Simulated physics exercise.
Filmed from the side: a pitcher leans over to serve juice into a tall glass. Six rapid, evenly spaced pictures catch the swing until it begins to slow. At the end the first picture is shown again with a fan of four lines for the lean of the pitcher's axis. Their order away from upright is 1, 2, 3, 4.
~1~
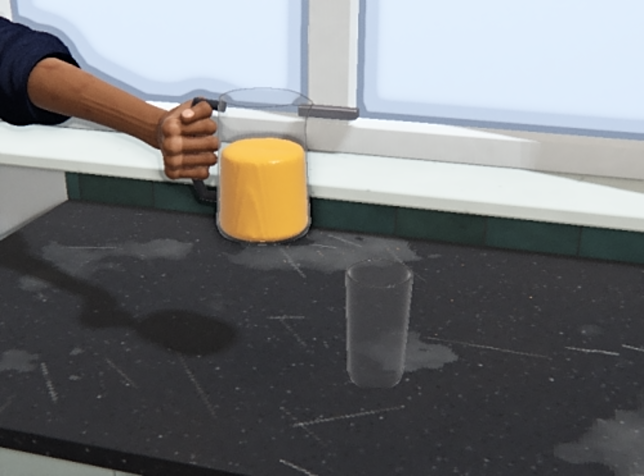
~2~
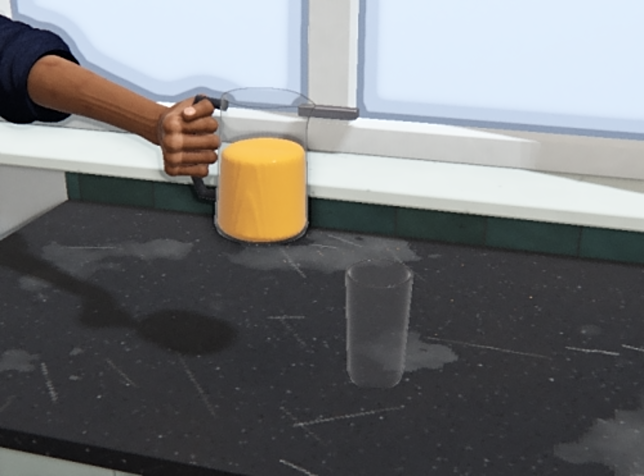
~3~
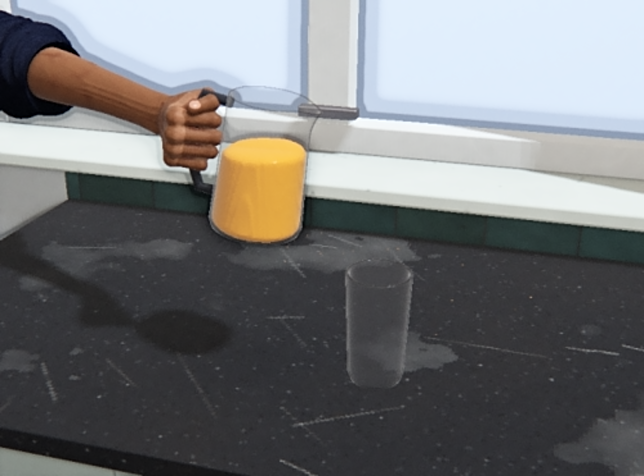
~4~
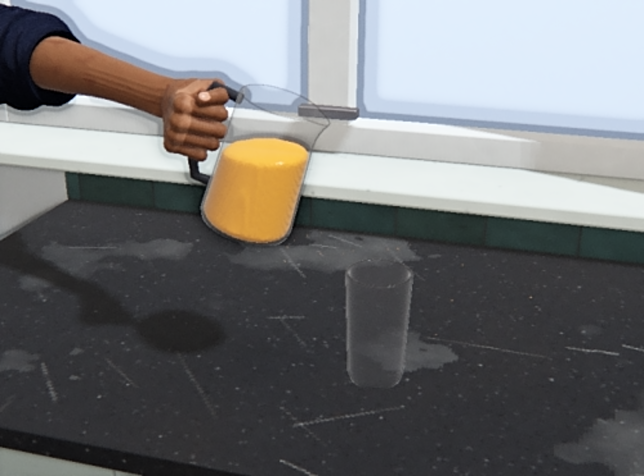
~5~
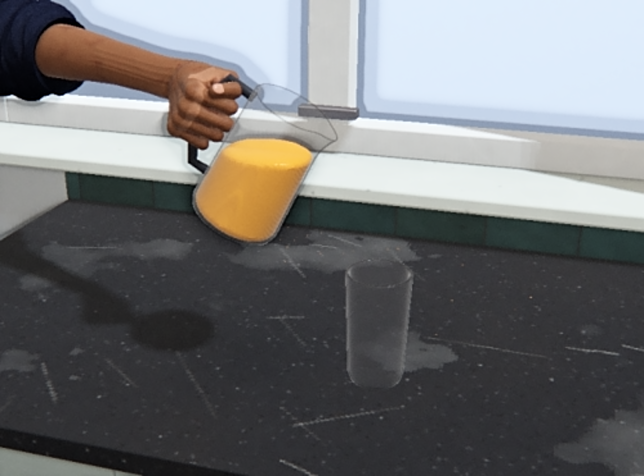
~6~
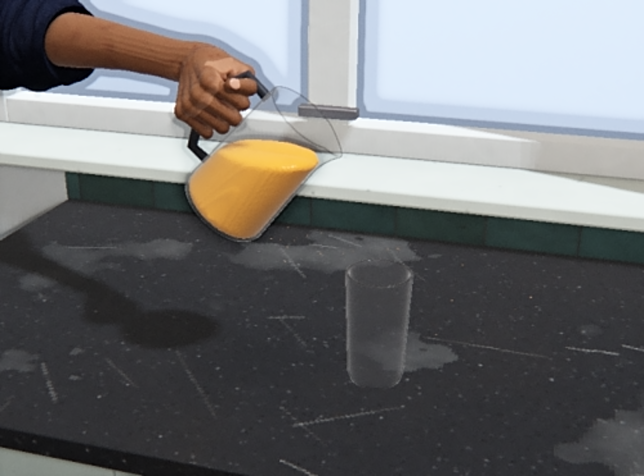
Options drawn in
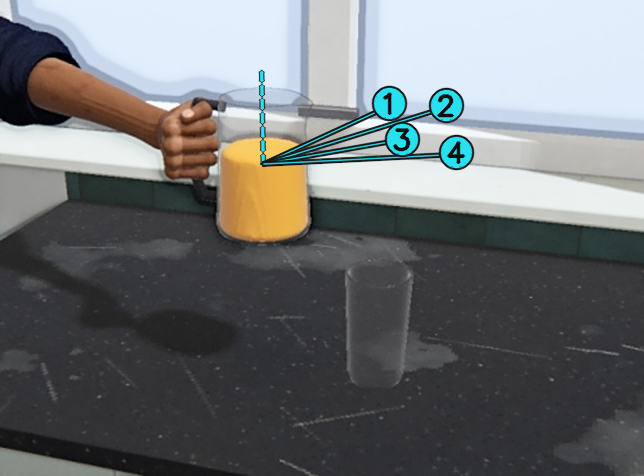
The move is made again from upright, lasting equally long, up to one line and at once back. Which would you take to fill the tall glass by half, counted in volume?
3 works best here.
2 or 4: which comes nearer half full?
Here it is line 2.
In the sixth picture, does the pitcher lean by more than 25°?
Yes.
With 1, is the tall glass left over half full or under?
Under half.
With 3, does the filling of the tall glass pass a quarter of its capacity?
Yes, clearly.
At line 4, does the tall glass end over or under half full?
Over.
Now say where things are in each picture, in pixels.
The first frame shows upright, lip at (310, 104); rim of the tall glass round (379, 272); nothing has left yet.
The second frame shows tipped about 2°, lip at (313, 106); nothing has left yet.
The third frame shows tipped about 8°, lip at (319, 112); nothing has left yet.
The fourth frame shows tipped about 17°, lip at (327, 123); nothing has left yet.
The fifth frame shows tipped about 29°, lip at (335, 138); nothing has left yet.
The sixth frame shows tipped about 41°, lip at (340, 155); nothing has left yet.
On the marked copy, 1 at (375, 112); 2 at (430, 112); 3 at (385, 142); 4 at (439, 155).
If 1 is chosen, the tall glass ends with about 15 % of what it can hold.
If 2 is chosen, the tall glass ends with about 33 % of what it can hold.
If 3 is chosen, the tall glass ends with about 54 % of what it can hold.
If 4 is chosen, the tall glass ends with about 75 % of what it can hold.
